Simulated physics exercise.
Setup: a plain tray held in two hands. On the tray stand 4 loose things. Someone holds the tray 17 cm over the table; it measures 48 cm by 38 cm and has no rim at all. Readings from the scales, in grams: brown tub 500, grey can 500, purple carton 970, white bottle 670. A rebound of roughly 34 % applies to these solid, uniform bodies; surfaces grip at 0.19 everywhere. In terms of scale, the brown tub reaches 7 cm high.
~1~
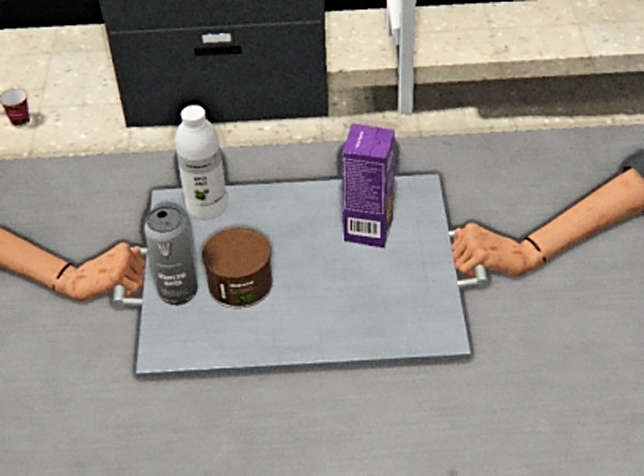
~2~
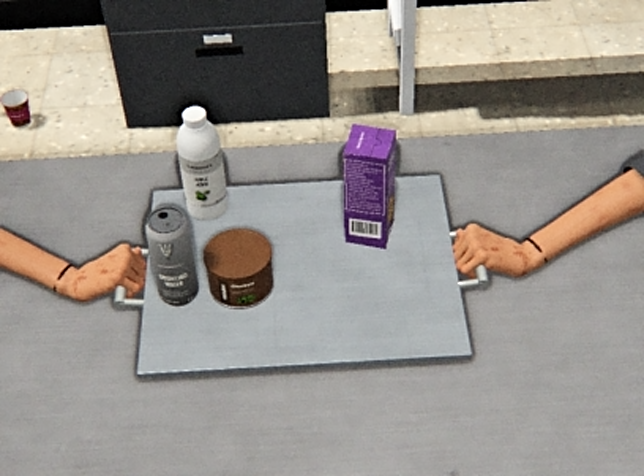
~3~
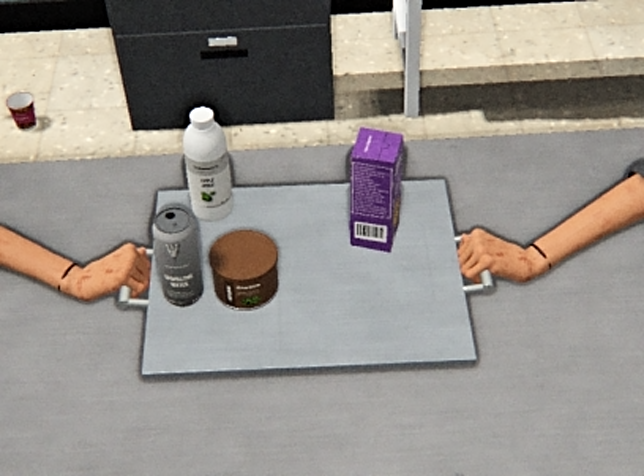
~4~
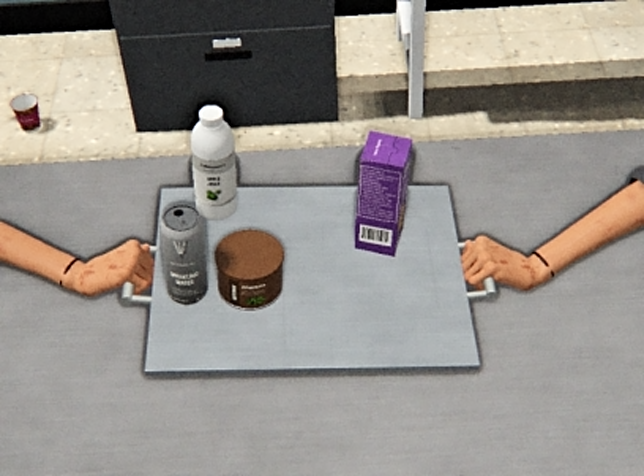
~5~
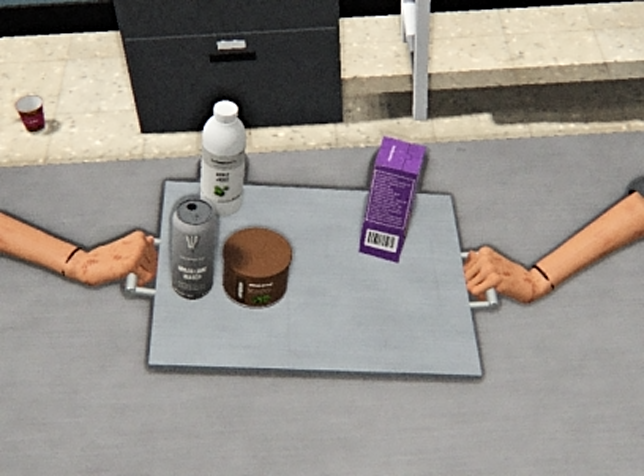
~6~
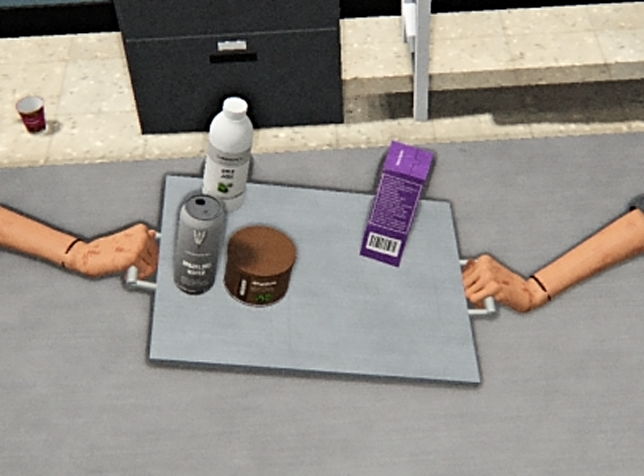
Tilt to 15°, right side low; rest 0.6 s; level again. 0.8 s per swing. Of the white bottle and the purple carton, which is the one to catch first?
The one to catch first is the latter.
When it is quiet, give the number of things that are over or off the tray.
Total count: 4.
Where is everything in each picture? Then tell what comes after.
The first frame shows tray level; white bottle (200, 162); purple carton (369, 187).
The second frame shows tray level; brown tub (240, 269); grey can (173, 258).
The third frame shows tilt 1°, right edge down; brown tub (245, 270); grey can (179, 259).
The fourth frame shows tilt 4°, right edge down; brown tub (250, 270); grey can (185, 256).
The fifth frame shows tilt 8°, right edge down; brown tub (256, 268); grey can (193, 251).
The sixth frame shows tilt 12°, right edge down; white bottle (229, 154); purple carton (396, 205).
Then, 0.80 s past the last view, tilt 15°, right edge down; purple carton now off the tray; white bottle shifted 24 cm near (380, 172); grey can shifted 24 cm.
Then, 1.20 s past the last view, tilt 10°, right edge down; brown tub, grey can and white bottle now off the tray.
Finally, off the tray, brown tub, grey can, purple carton and white bottle. Final places as that camera would see them, white bottle near (635, 245), purple carton near (564, 299). White bottle went 1.04 s after the last picture; purple carton went 0.60 s after the last picture.
